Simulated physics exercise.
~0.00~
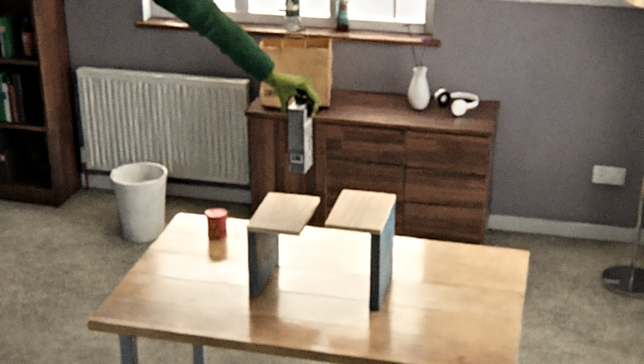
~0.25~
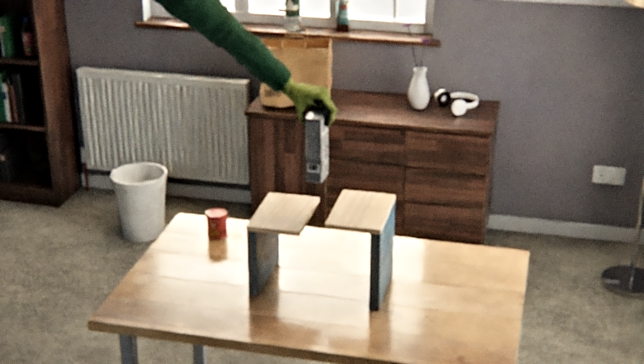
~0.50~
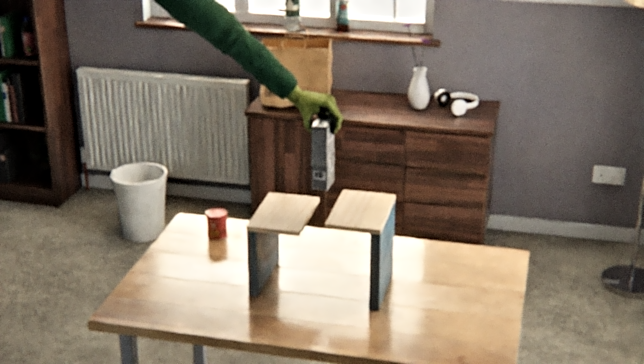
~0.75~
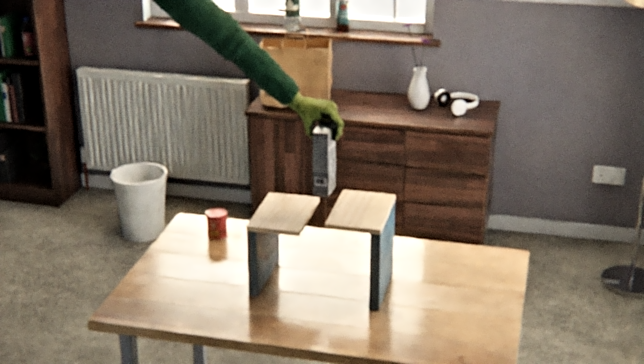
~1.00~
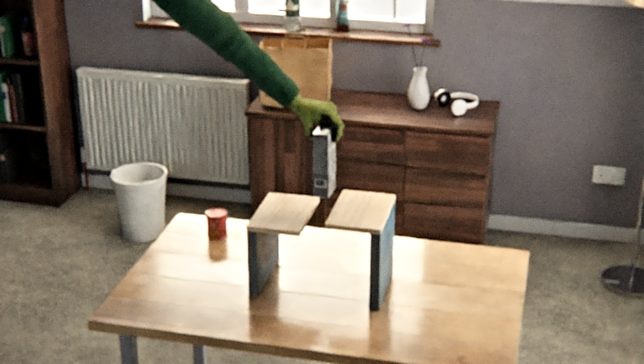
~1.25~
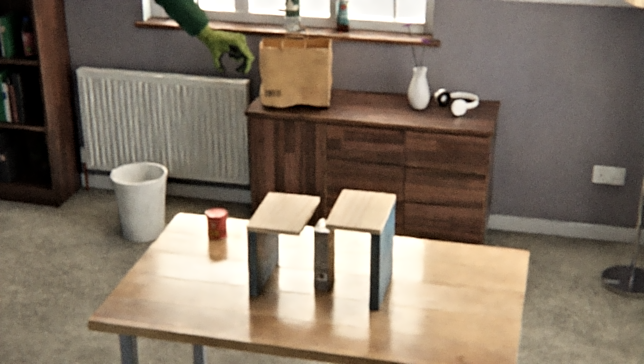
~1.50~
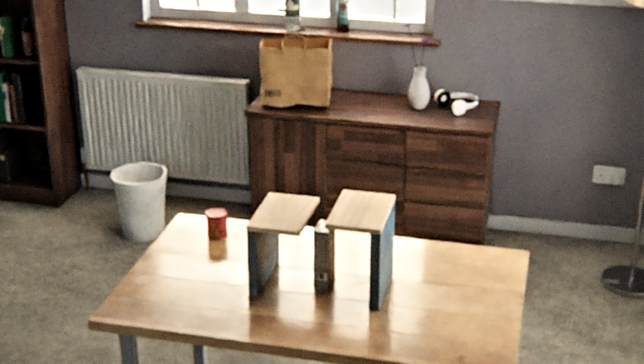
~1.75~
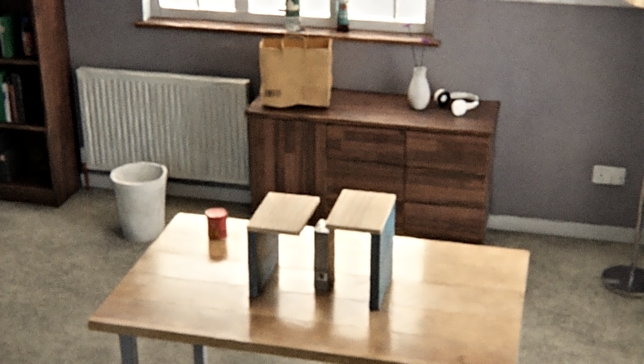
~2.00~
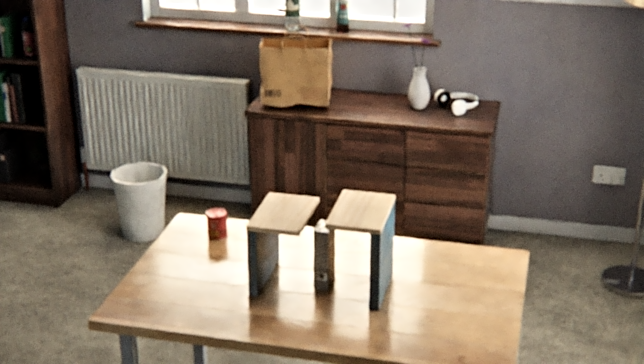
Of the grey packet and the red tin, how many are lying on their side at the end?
None of them are. The grey packet stands upright between the ledges, and the red tin is still upright in its place.
At first, a gloved hand at the end of a green sleeve holds a grey packet upright above a wooden table, where two ledges stand with a narrow gap between them and a red tin sits to the left. The hand carries the packet a little to the right and down until it is over the gap, then holds it almost still. It lets go and draws back toward the upper left, and the packet drops through the gap. The hand leaves, and the packet stays upright on the table between the ledges, with the tin where it was.
